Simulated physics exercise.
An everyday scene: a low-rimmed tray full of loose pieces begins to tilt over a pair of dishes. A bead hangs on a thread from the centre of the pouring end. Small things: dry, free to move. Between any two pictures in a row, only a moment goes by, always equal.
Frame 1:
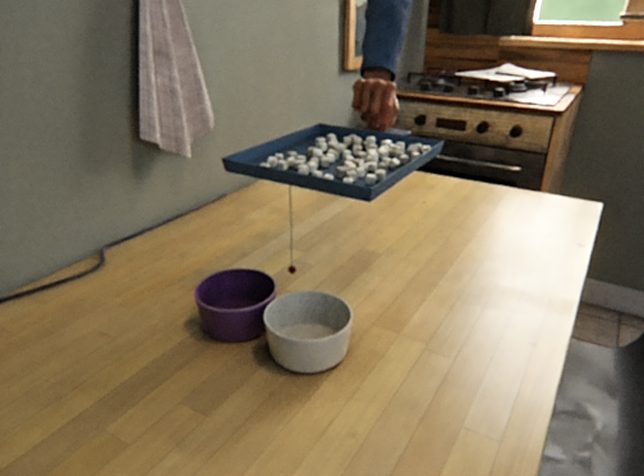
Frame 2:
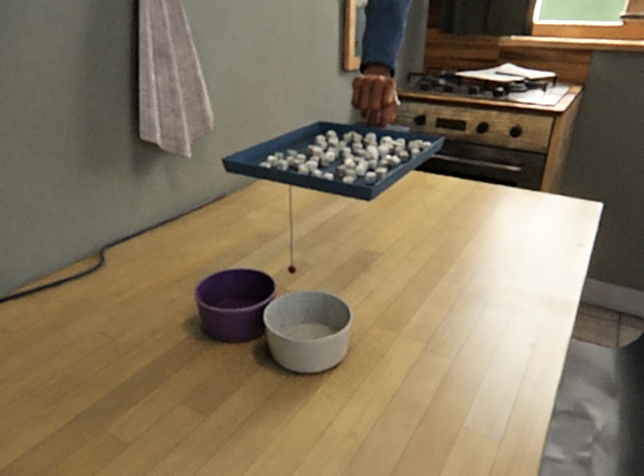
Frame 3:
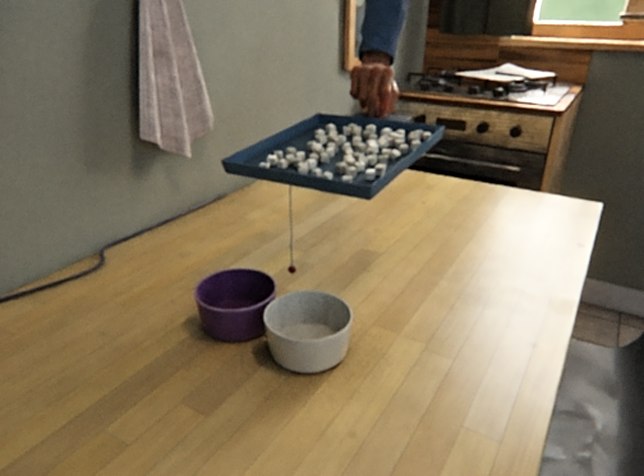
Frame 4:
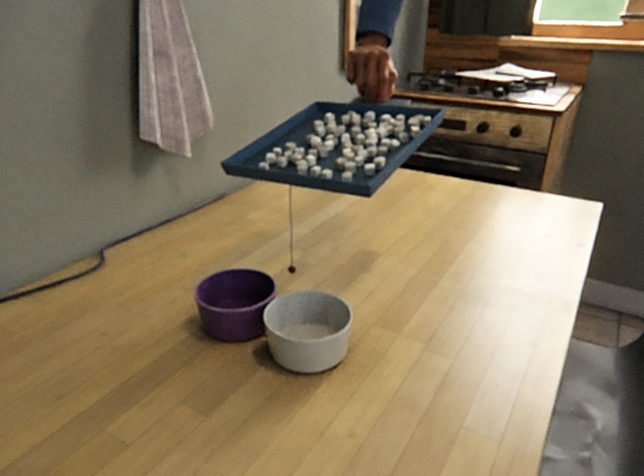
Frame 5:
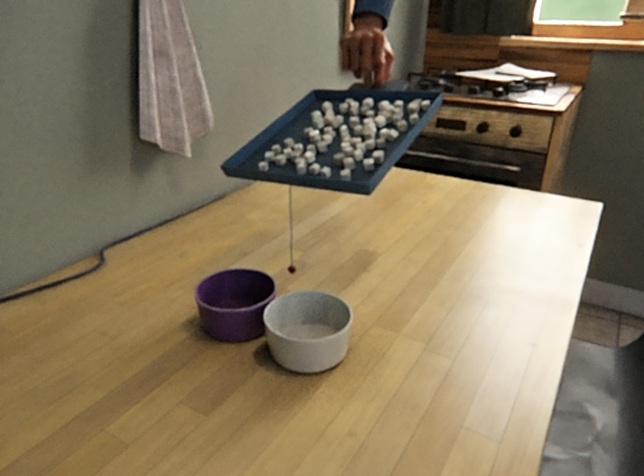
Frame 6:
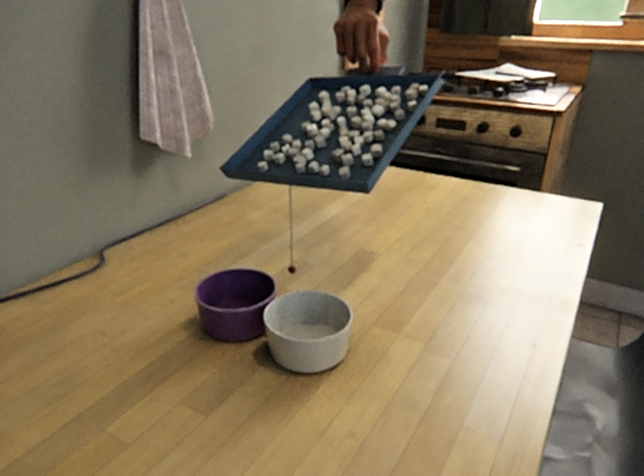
A hand in a blue sleeve holds the far edge of a blue tray of small whitish cubes above a pale wooden table, seen from slightly above in a kitchen. A purple bowl and a light grey bowl sit below, left and right, near a small dark bead hanging on a thread, with a stove behind. The hand slowly raises the far edge, tilting the tray toward the viewer, while the camera stays still.
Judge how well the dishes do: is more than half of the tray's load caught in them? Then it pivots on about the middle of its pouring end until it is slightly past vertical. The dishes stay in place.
Yes, more than half is caught.
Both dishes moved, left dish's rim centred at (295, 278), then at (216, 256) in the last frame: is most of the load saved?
In the first position a minority, in the second a minority.
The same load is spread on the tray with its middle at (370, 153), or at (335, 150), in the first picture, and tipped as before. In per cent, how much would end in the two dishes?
Roughly 80 per cent, then roughly 70 per cent.
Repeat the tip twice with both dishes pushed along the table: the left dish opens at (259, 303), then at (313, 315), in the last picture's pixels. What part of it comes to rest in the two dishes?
First 50 per cent, second 10 per cent.
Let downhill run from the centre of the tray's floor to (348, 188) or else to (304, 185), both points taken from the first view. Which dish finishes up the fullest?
Okay, first try the right-side one, second try the right-side one.
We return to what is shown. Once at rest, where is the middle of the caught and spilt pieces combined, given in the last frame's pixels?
About pixel (237, 318).
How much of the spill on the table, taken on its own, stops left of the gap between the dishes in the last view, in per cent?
About 90 per cent.
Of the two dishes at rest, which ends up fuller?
Winner: The left side.
Soon after the last picture, tray tipped steeply; all on the tray.
A little later, tray tipped past a quarter turn; most on the tray; a stray few in the right dish; a small part in the left dish; a stray few outside both; a stray few in the air.
Later still, tray tipped past a quarter turn; a small part in the right dish; about half in the left dish; about a third outside both; a stray few in the air.
At rest, tray tipped past a quarter turn; a small part in the right dish; about half in the left dish; about a third outside both.
